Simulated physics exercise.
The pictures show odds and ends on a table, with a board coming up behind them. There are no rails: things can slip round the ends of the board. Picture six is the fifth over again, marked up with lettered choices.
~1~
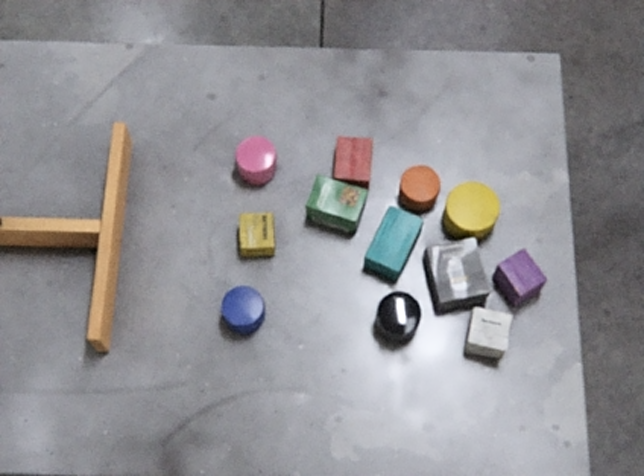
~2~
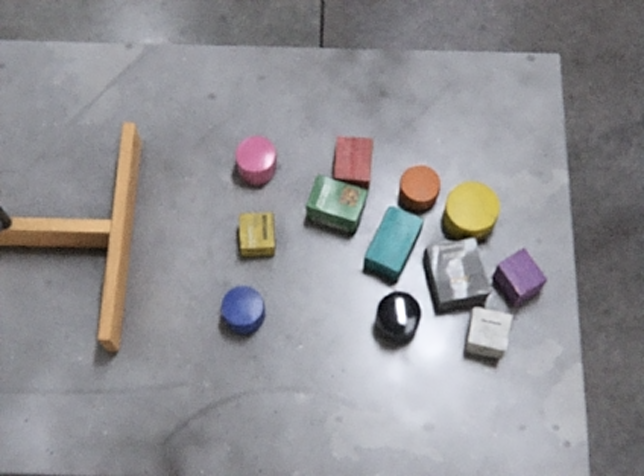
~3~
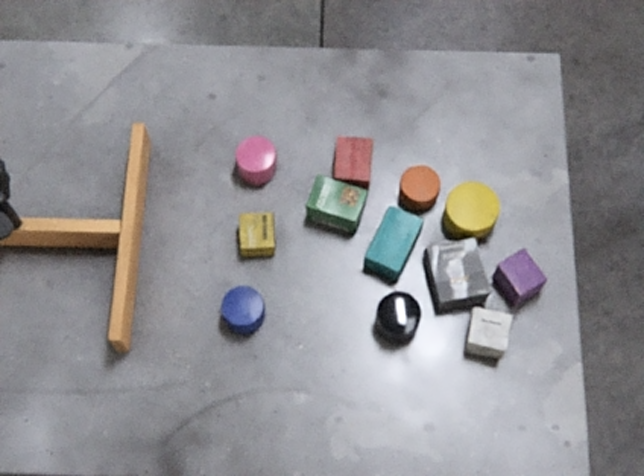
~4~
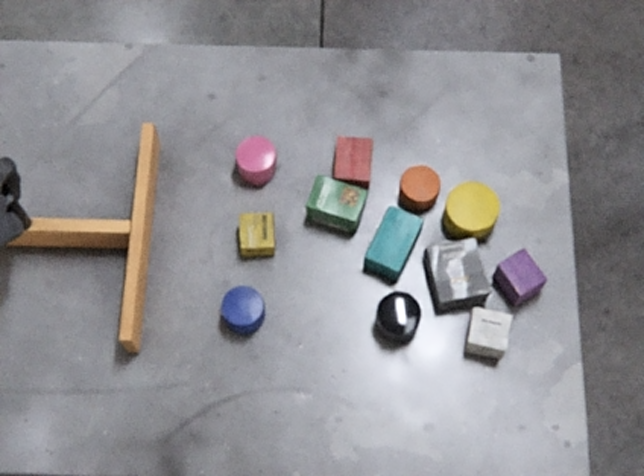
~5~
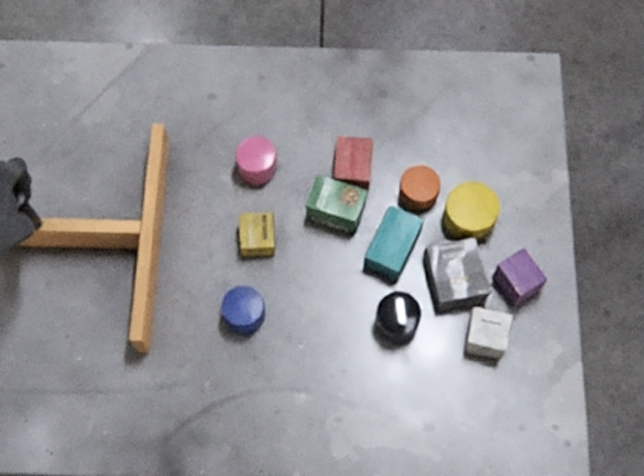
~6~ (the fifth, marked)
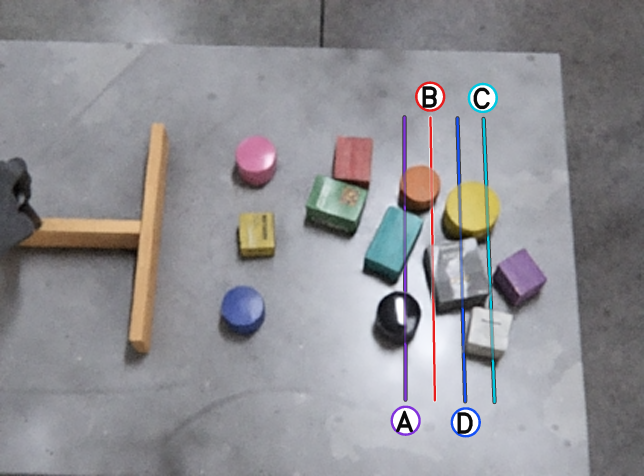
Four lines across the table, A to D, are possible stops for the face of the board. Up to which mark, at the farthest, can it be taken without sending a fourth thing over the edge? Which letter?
Line C.
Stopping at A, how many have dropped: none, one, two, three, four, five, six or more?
The count is none.
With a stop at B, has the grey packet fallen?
No.
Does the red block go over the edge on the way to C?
No.
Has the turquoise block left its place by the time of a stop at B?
By then, yes.
On the marked copy, A at (405, 250); B at (433, 251); C at (489, 252); D at (461, 252).
Taking C. A third of the way, board (271, 230); pink pot (302, 162); blue tin (296, 312).
Two thirds of the way, board (393, 233); purple block (549, 289); yellow tin (519, 234).
When it is over, board (490, 236); purple block over the edge; yellow tin over the edge; two fallen.
As for the rest, A is within the limit but short; B is within the limit but short; D is within the limit but short.
